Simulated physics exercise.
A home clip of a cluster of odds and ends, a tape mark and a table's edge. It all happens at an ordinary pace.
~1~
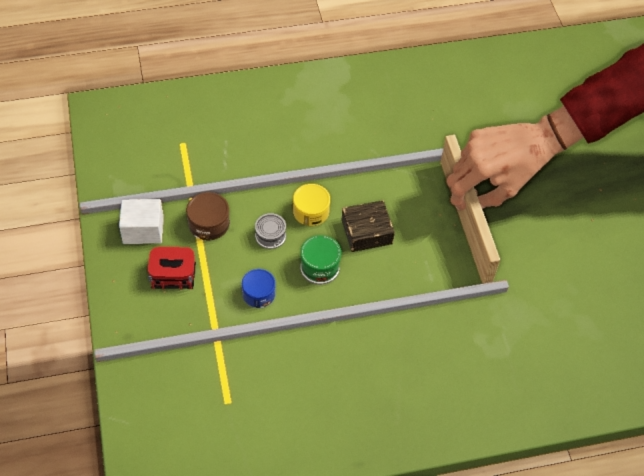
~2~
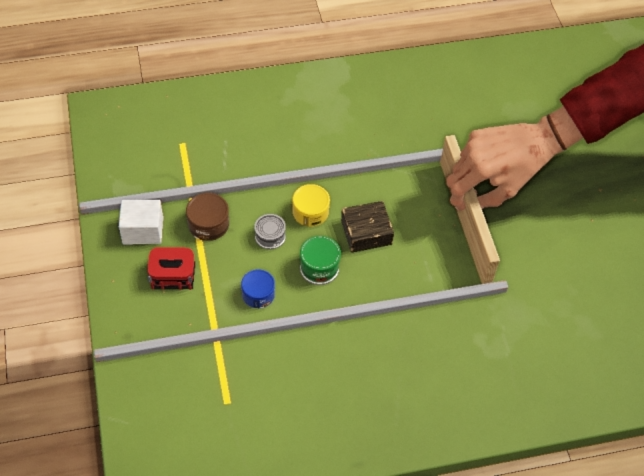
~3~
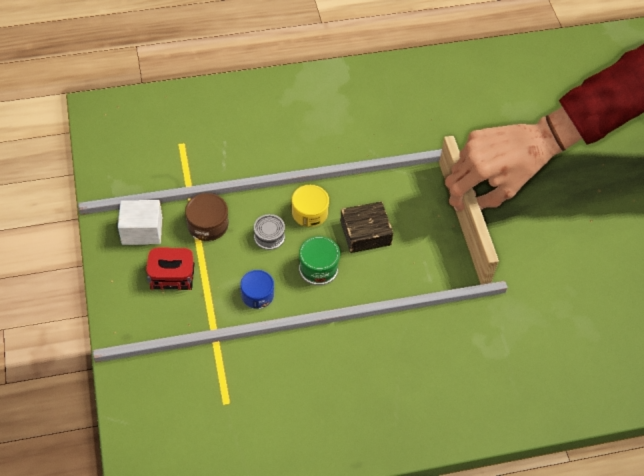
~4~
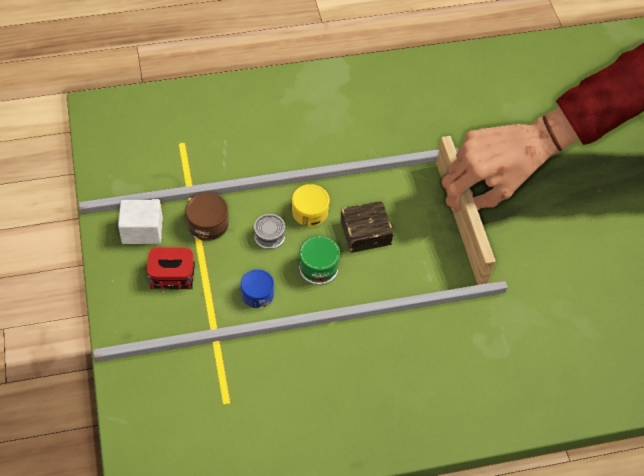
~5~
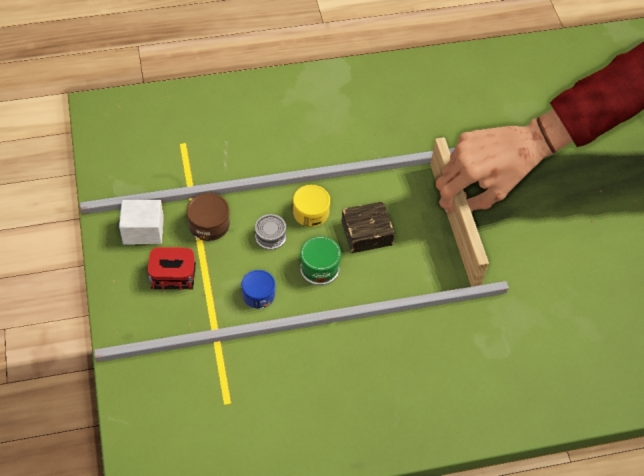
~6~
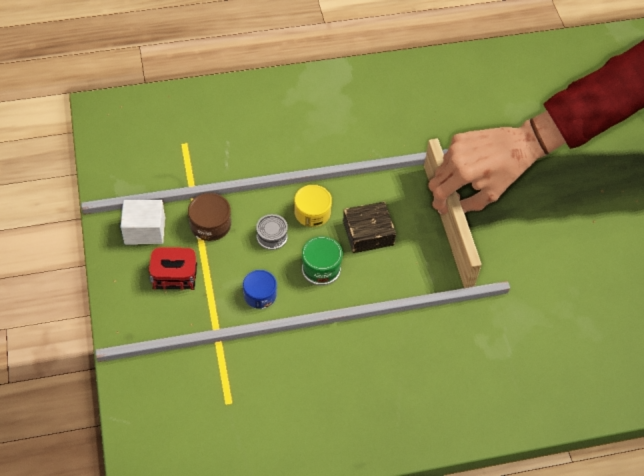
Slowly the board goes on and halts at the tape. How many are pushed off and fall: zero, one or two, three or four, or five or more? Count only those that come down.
Outcome: The number that fall off is zero.
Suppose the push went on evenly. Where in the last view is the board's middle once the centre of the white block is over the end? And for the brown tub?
For the white block at (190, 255), for the brown tub at (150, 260).
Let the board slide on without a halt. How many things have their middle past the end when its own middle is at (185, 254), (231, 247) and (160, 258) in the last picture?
Place by place, 1, 0 and 1.
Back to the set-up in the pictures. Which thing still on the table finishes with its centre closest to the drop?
The white block.
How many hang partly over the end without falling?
1 of them.
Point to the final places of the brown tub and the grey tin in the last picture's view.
The brown tub stops around (140, 218); the grey tin around (143, 253).
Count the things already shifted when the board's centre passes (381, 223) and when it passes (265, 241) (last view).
First 1, then 7.
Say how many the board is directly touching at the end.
The number is 3.
Early on, none off yet; white block at rest near (143, 222); red case at rest near (174, 269); brown tub at rest near (210, 217).
A while later, none off yet; white block moving near (133, 223); red case travelled a little near (156, 278); brown tub travelled about its own width near (173, 218).
Finally, the number that fall off is zero.
